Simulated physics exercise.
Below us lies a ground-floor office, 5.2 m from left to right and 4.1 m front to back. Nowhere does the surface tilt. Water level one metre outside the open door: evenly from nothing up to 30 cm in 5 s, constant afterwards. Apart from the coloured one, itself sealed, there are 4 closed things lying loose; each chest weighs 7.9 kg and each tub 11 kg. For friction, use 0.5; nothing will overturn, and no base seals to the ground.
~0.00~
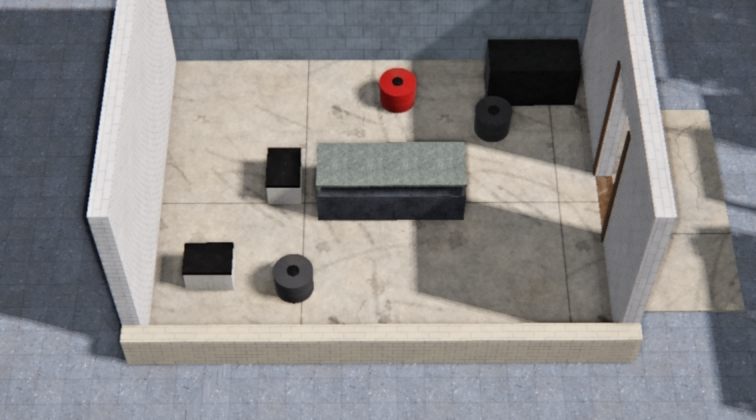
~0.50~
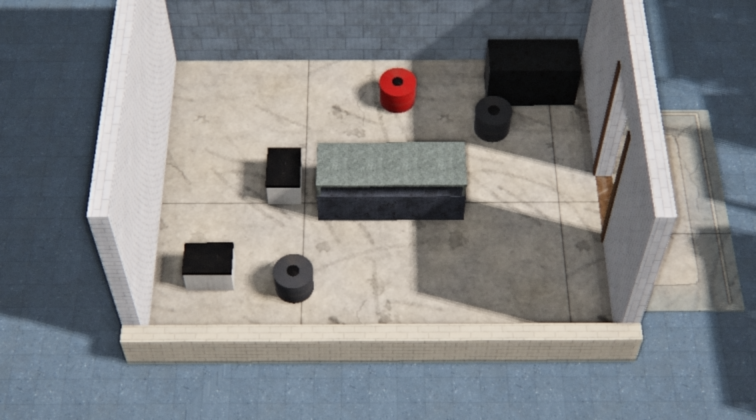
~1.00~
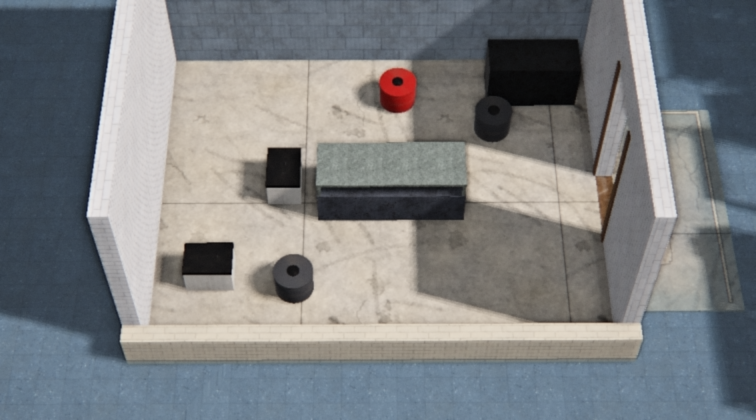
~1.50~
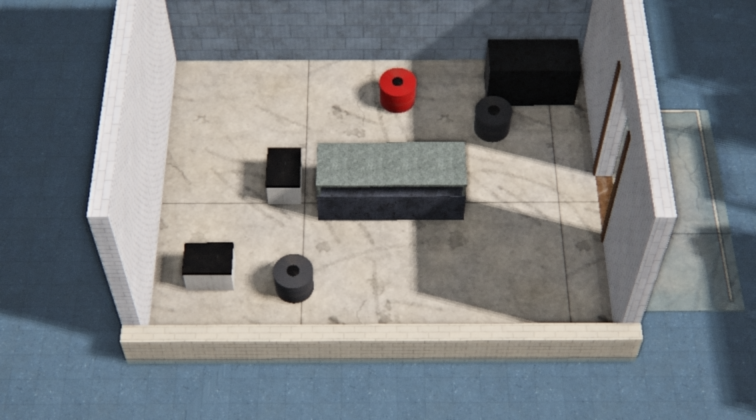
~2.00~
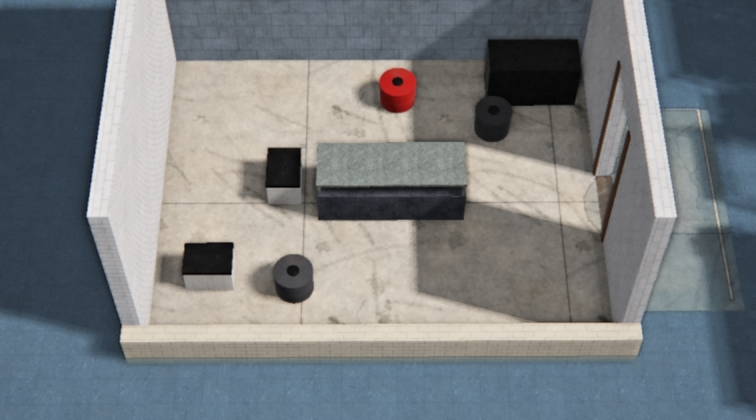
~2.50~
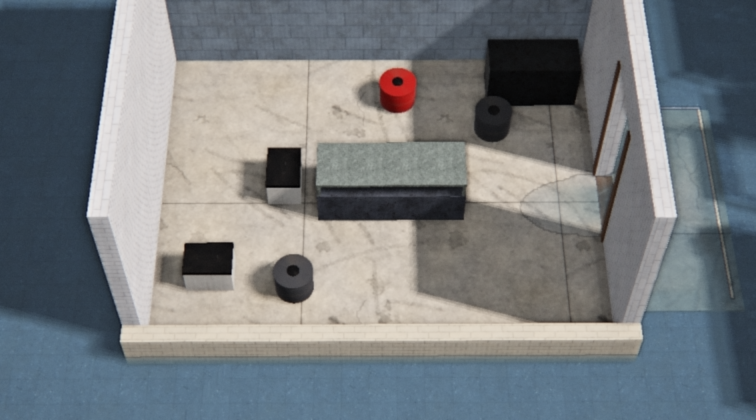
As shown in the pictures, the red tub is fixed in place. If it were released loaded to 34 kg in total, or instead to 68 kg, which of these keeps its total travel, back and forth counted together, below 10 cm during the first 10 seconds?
Pretty sure the low figure cuts it.
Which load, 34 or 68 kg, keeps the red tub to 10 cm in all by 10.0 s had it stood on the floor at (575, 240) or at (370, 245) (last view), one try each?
Note, in order: Both OK; both OK.
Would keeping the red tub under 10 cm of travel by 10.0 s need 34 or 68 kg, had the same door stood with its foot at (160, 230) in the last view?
With that change, the lighter one suffices.
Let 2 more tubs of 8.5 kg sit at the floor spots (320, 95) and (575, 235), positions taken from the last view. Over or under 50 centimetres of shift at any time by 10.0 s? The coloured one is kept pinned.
In that order: Short of it, past it.
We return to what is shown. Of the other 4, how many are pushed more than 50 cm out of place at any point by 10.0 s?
It adds up to 3.
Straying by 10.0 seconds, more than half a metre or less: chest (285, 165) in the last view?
I'd say it falls below.
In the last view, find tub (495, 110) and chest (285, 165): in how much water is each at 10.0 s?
Some 9 cm at the first, some 6 cm at the second.
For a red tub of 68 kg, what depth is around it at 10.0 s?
Depth: Approx. 7 cm.
After 3.5 s the red tub would be 0 cm from its start with 34 kg and 0 cm from its start with 68 kg; 0 cm of water round it then.
After 4.5 s the red tub would be 0 cm from its start with 34 kg and 0 cm from its start with 68 kg; 1 cm of water round it then.
After 7.0 s the red tub would be 0 cm from its start with 34 kg and 0 cm from its start with 68 kg; 6 cm of water round it then.
After 10.0 s the red tub would be 0 cm from its start with 34 kg and 0 cm from its start with 68 kg; 7 cm of water round it then.
